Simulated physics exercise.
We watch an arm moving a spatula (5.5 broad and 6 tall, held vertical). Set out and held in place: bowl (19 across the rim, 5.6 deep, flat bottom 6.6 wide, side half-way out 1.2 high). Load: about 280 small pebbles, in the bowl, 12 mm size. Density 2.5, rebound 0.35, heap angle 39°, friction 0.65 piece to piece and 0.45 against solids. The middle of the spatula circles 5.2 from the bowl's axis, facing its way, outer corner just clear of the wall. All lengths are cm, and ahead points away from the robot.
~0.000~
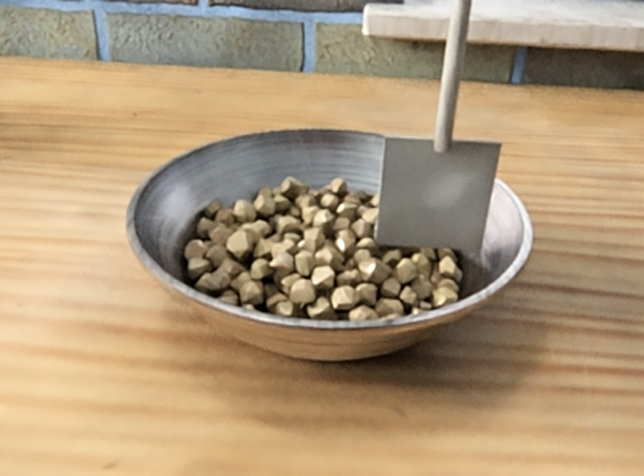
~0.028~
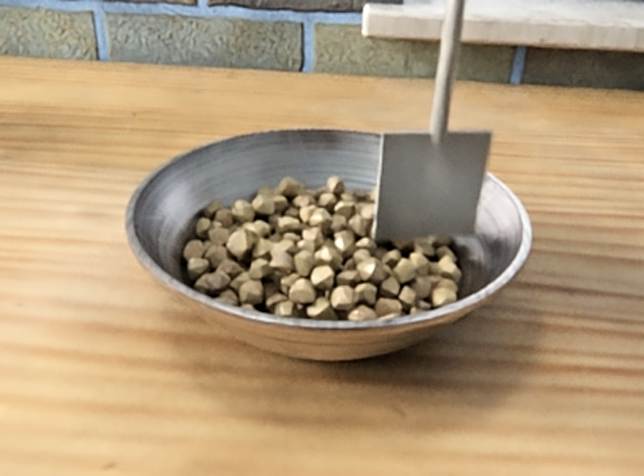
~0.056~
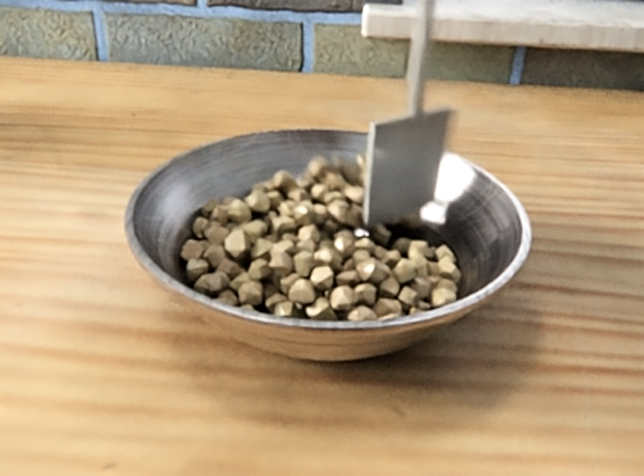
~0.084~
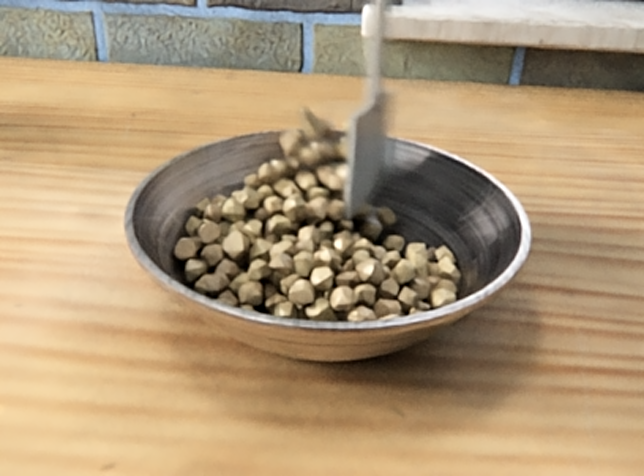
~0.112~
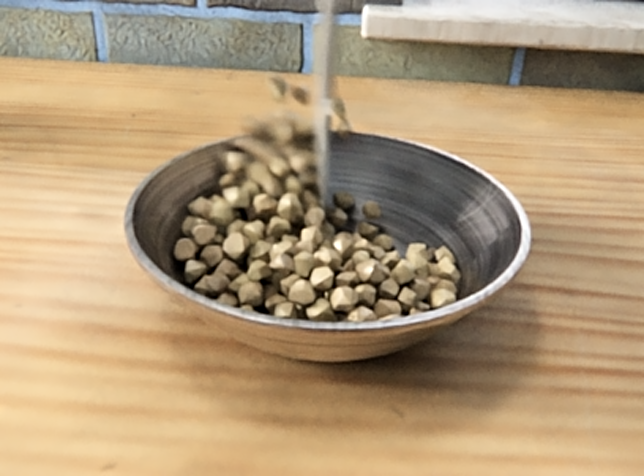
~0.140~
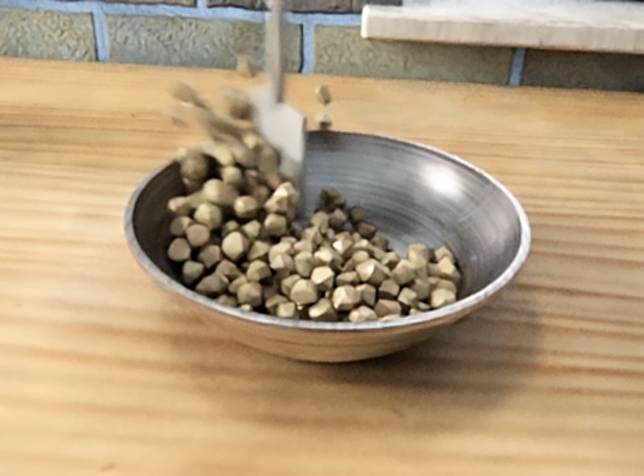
At the start, a flat grey spatula stands upright at the right side of a metal bowl of small tan pebbles on a wooden surface. It sweeps leftward along the back of the bowl, turning as it goes, heaping pebbles toward the left and flinging a few above the rim.
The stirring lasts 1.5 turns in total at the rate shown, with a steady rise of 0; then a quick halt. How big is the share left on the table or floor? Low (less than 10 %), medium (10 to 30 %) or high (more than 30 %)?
Share on the table or floor: High (more than 30 %).
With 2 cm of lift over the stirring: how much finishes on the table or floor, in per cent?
Some 20 per cent.
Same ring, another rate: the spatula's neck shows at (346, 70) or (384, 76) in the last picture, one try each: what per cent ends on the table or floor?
About 35 and 20 per cent.
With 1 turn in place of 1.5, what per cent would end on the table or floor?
In that case some 30 per cent.
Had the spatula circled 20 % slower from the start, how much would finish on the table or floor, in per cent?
Then about 35 per cent.
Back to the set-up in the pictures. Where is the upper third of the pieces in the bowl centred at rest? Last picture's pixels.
Around (307, 276).
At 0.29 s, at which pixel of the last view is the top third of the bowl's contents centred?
Near (382, 286).
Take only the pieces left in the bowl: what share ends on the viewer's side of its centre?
Roughly 55 per cent.
After 0.29 s, 283° round, highest piece 11 above the table; 221 in the bowl, 17 on the table or floor, 46 in flight or on the tool.
After 0.44 s, 80° round, highest piece 8 above the table; 192 in the bowl, 71 on the table or floor, 21 in flight or on the tool.
After 0.72 s, 180° round, highest piece 6 above the table; 175 in the bowl, 109 on the table or floor.
After 1.42 s, 180° round, highest piece 6 above the table; 175 in the bowl, 109 on the table or floor.
In the end, 175 in the bowl, 109 on the table or floor. That is 38 % on the table or floor.
